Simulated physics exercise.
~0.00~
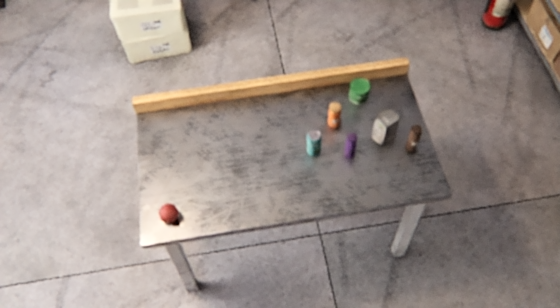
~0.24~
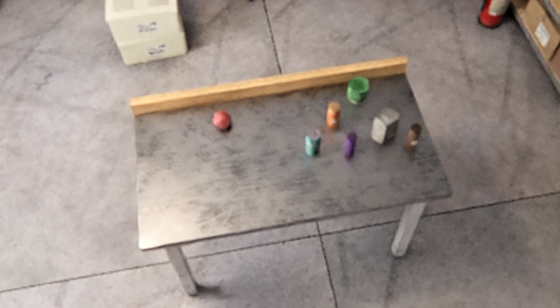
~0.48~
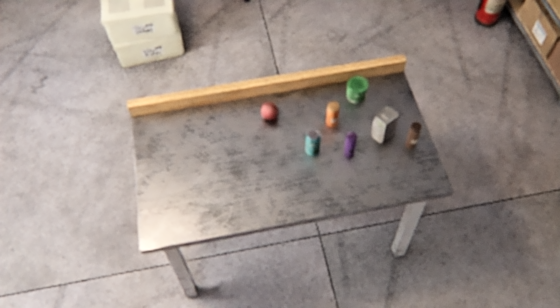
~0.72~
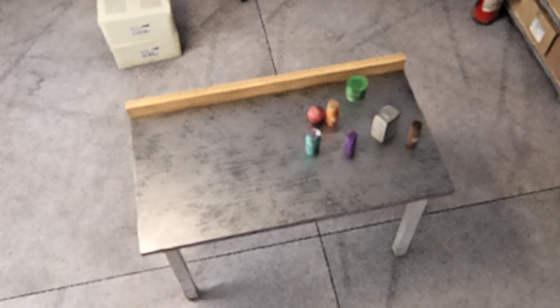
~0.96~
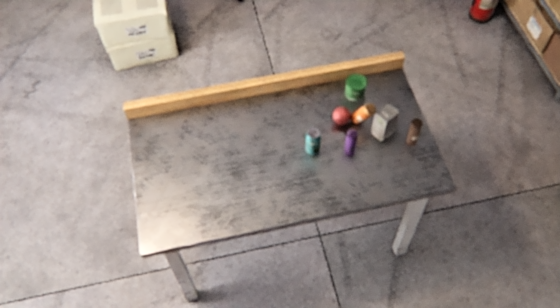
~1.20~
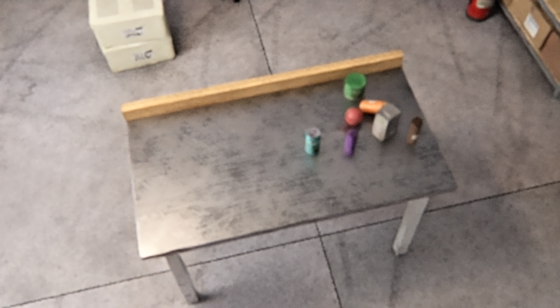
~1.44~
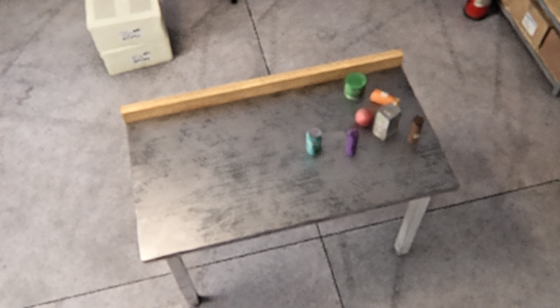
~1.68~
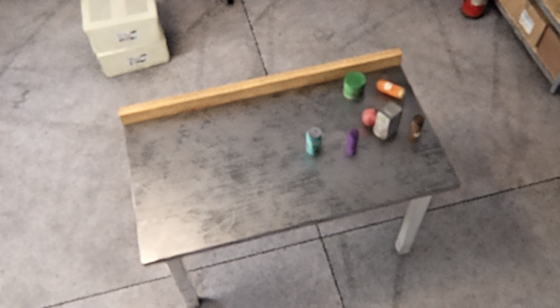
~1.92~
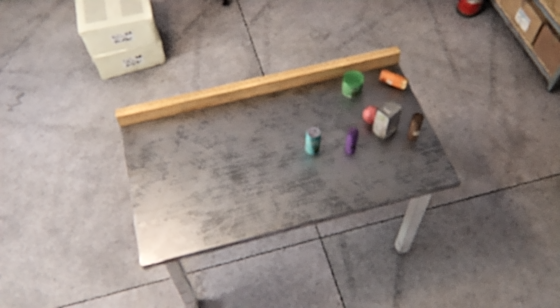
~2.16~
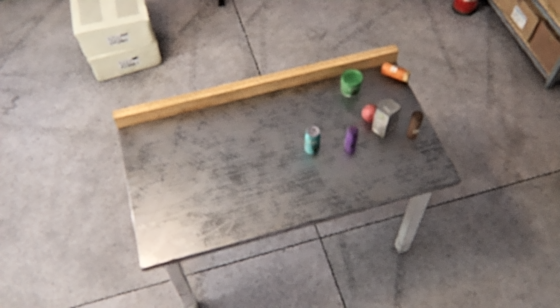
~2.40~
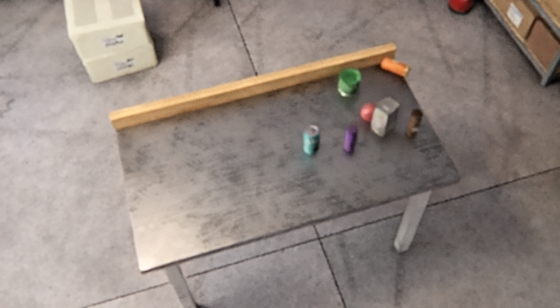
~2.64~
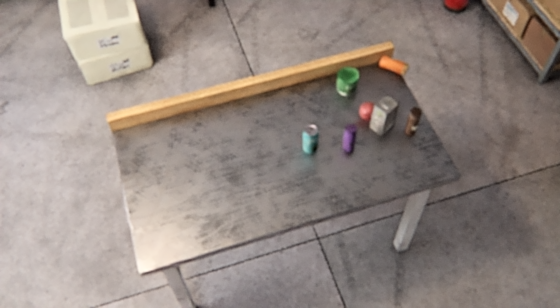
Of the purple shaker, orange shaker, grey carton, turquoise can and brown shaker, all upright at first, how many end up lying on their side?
Just one of them, the orange shaker, is lying on its side at the end.
On a railed table, a red ball topples an orange shaker, sending it to the far corner, and settles beside a carton.
